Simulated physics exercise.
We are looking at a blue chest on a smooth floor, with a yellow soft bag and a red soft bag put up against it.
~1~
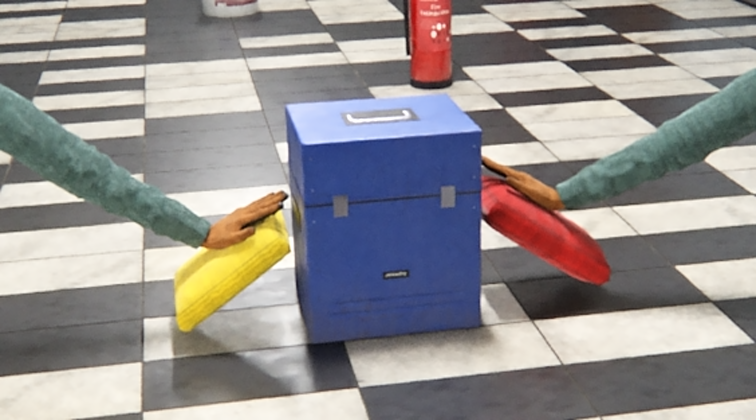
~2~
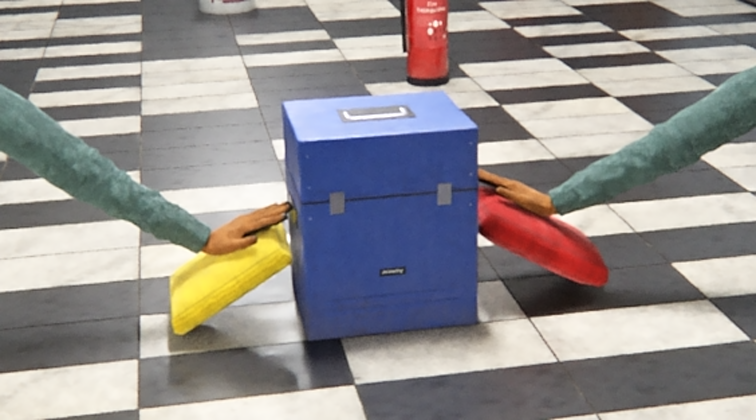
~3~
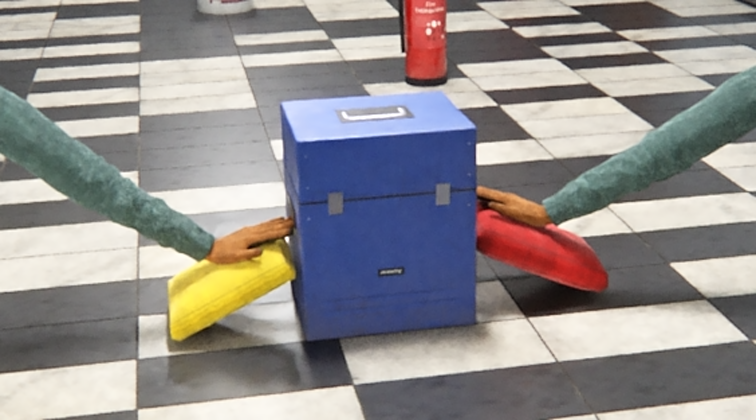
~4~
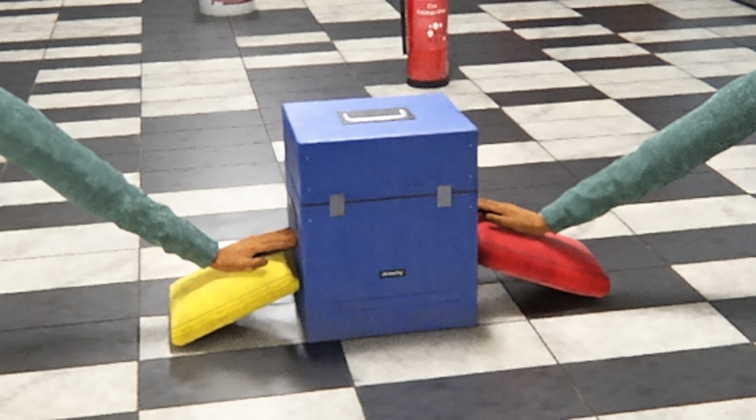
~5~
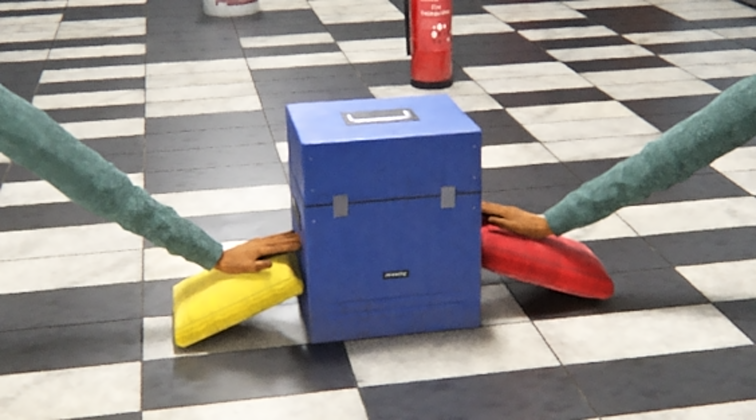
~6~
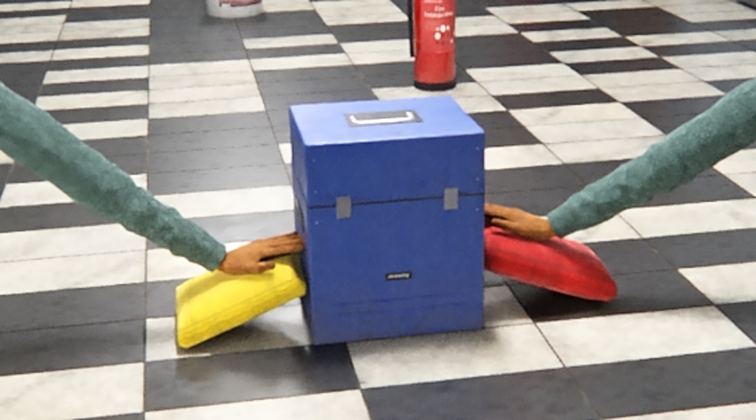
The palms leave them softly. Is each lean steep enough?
As it turns out, the yellow soft bag slips and lies down, the red soft bag slumps to the floor.
Then, 0.20 s after the last picture, yellow soft bag flat on the floor near (237, 308); red soft bag flat on the floor near (539, 271).
Then, 0.36 s after the last picture, yellow soft bag flat on the floor near (235, 308); red soft bag flat on the floor near (540, 275).
Then, 0.88 s after the last picture, yellow soft bag flat on the floor near (237, 307); red soft bag flat on the floor near (540, 276).
At rest, yellow soft bag flat on the floor near (237, 307); red soft bag flat on the floor near (540, 276). The yellow soft bag slumps to the floor and the red soft bag slides down flat.
